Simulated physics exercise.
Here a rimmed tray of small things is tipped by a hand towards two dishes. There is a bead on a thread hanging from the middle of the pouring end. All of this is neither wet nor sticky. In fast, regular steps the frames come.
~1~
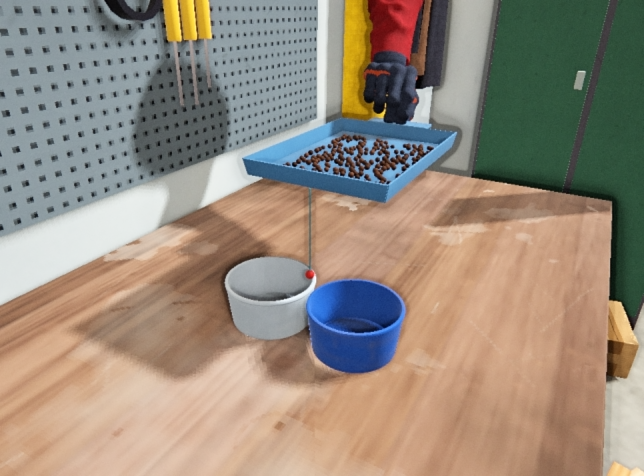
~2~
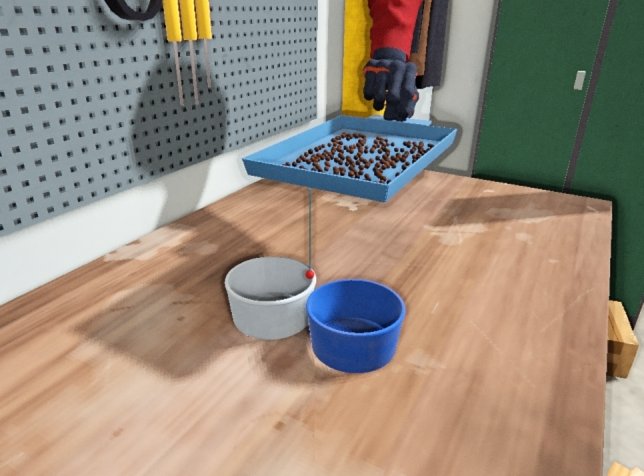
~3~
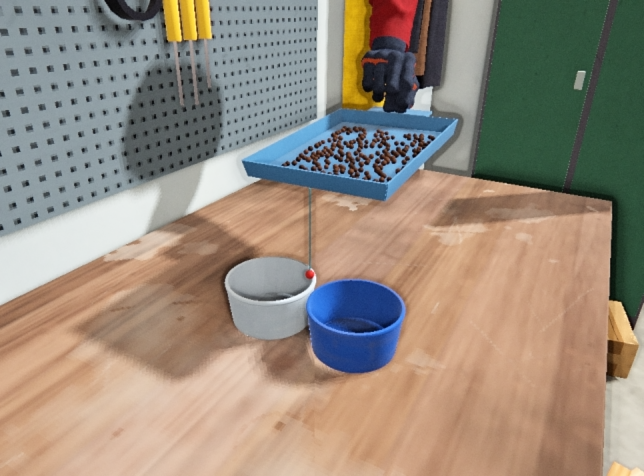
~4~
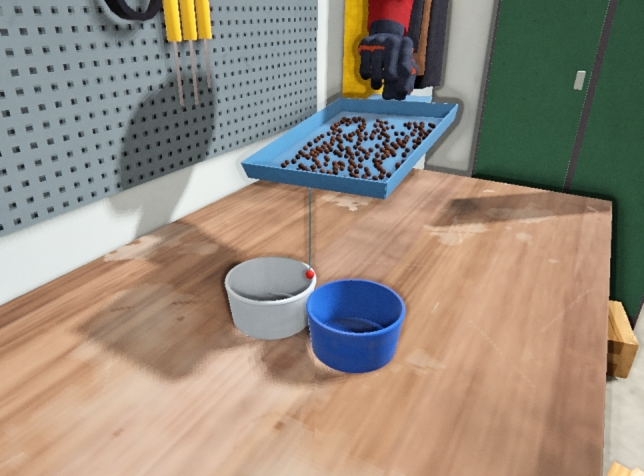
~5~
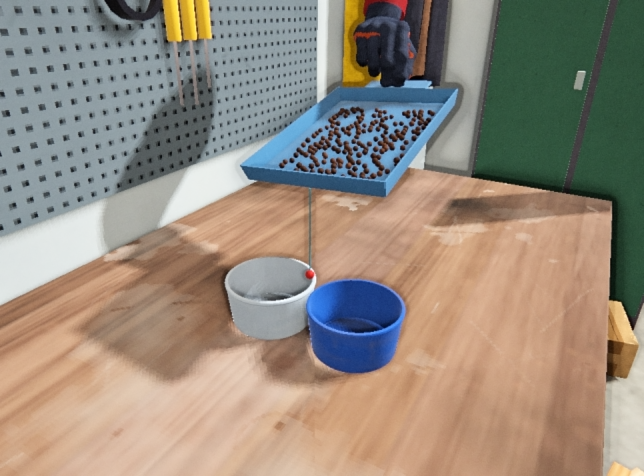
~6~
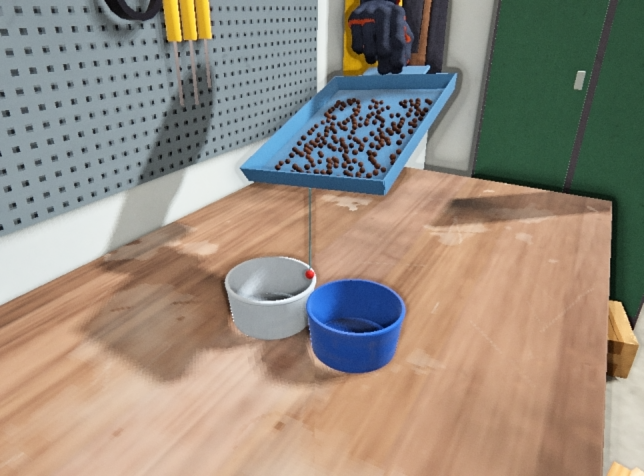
A gloved hand at the far edge of a blue tray of small brown berries holds it nearly level above a gray dish and a blue dish on a wooden bench. The hand then gradually raises that edge, slanting the tray toward its near left corner, and the berries shift slightly.
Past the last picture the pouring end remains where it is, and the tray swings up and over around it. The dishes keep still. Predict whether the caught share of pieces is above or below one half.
Pretty clear the dishes gather most of what falls.
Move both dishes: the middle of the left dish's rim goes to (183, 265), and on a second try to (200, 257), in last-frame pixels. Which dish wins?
It comes out as the one to the right in the first try and the one to the right in the second.
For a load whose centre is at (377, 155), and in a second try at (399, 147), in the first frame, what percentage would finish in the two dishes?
About 80 %, then about 80 %.
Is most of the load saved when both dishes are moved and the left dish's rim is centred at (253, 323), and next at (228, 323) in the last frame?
Short of half, then Short of half.
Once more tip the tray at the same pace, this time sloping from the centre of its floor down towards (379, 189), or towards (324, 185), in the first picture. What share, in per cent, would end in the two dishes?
Around 100 percent for the first aim and around 40 percent for the second.
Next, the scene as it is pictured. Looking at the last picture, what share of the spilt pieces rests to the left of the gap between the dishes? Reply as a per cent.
About 100 percent of the spill.
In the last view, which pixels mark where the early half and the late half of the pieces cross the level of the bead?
Close to (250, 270), then close to (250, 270).
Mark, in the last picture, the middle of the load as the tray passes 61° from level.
Close to (287, 170).
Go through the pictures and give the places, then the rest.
Corners of the pouring end at (247, 157) and (386, 184), level; middle of the load at (361, 161), allspice berries; left dish at (245, 315); right dish at (333, 347); bead on its thread at (310, 274), in the first picture.
Corners of the pouring end at (247, 158) and (386, 183), level; middle of the load at (361, 159), in the second picture.
Corners of the pouring end at (246, 159) and (385, 182), tipped barely, lowest at the left corner; middle of the load at (361, 155), in the third picture.
Corners of the pouring end at (245, 162) and (384, 181), tipped a little, lowest at the left corner; middle of the load at (361, 149), in the fourth picture.
Corners of the pouring end at (244, 164) and (383, 179), tipped a little, lowest at the left corner; middle of the load at (359, 143), in the fifth picture.
Corners of the pouring end at (244, 166) and (382, 178), tipped clearly, lowest at the left corner; middle of the load at (355, 139), most on the move; left dish at (245, 315); right dish at (333, 347), in the sixth picture.
Soon after the last picture, tray tipped steeply; nearly all on the tray; a stray few outside both; a small part in the air.
A little later, tray tipped right over; about two thirds on the tray; a small part in the left dish; a small part outside both; about a quarter in the air.
Later still, tray tipped past a quarter turn; most in the left dish; about a quarter outside both.
At rest, tray tipped past a quarter turn; none in the right dish; most in the left dish; about a quarter outside both.
